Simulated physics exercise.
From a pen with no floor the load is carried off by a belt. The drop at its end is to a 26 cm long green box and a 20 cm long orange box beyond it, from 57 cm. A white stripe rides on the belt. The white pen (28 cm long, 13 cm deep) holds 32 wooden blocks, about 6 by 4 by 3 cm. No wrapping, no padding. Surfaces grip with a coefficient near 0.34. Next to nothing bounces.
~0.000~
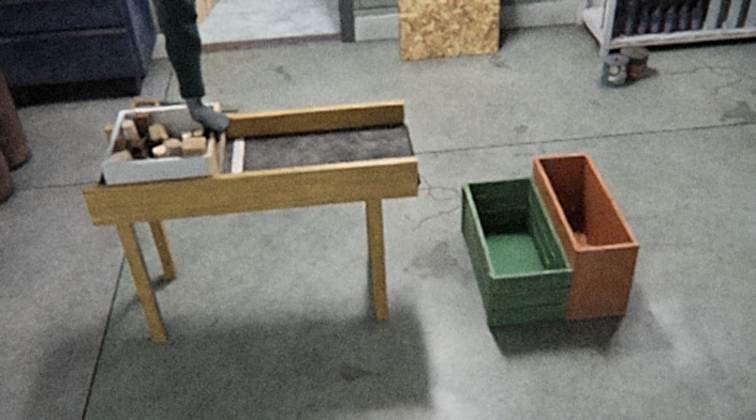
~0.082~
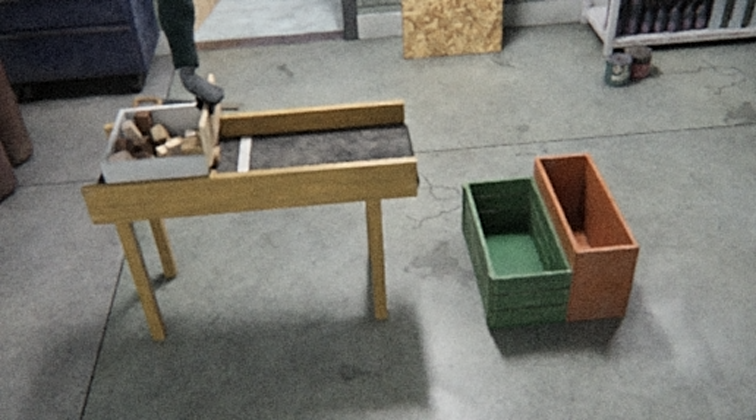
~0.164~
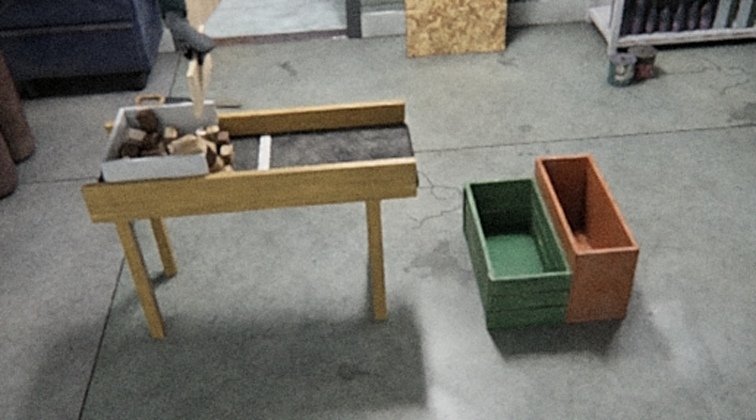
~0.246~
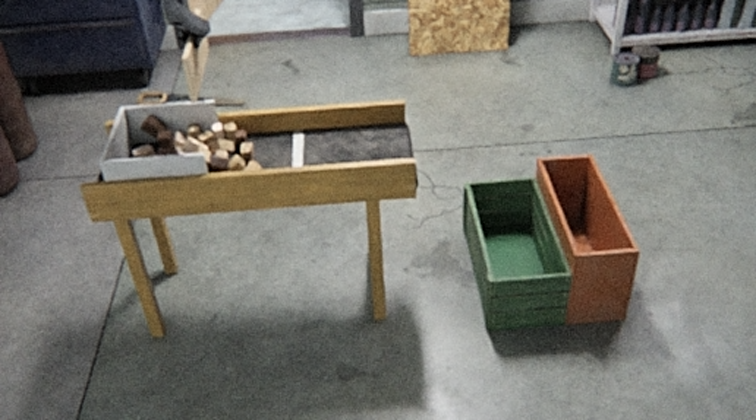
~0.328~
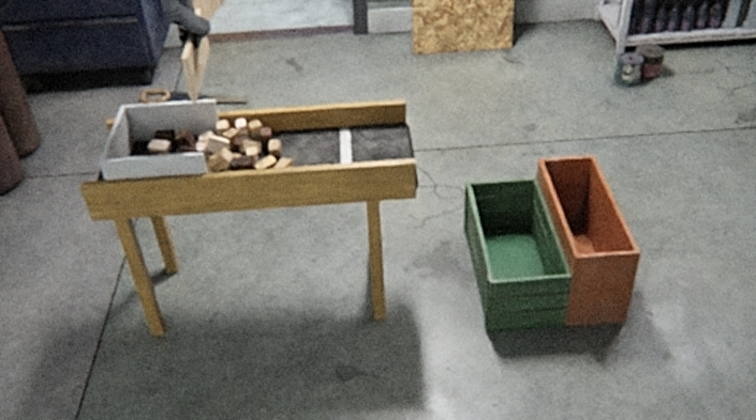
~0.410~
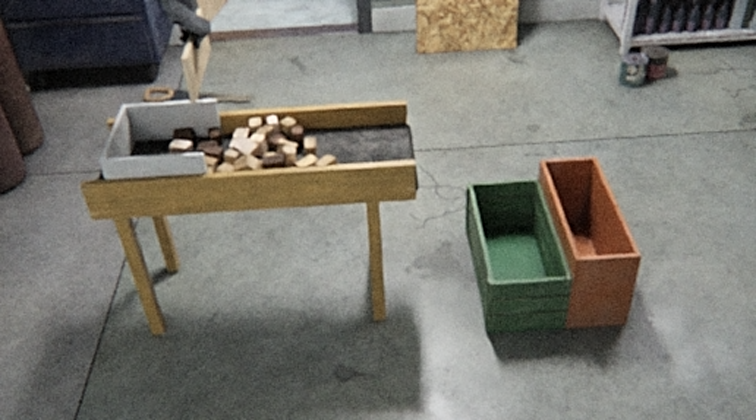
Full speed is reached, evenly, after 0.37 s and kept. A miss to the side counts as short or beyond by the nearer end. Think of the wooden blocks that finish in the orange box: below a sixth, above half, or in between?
Expect more than half of the load in the orange box.
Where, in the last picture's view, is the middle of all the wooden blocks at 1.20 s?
Near (584, 256).
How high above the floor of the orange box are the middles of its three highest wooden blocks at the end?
About 15 cm.
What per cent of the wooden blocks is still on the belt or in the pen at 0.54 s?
Roughly 100 per cent.
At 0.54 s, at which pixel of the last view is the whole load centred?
Near (315, 150).
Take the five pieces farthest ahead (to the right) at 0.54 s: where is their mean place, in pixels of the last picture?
Near (381, 150).
After 0.54 s, 1 still in the white pen and 31 on the belt.
After 0.69 s, 16 on the belt and 16 in the air.
After 0.92 s, 1 in the green box, 14 in the orange box and 17 in the air.
Final count (at 1.20 s), 1 in the green box and 31 in the orange box. Asked share, 31 of 32, 97 per cent.
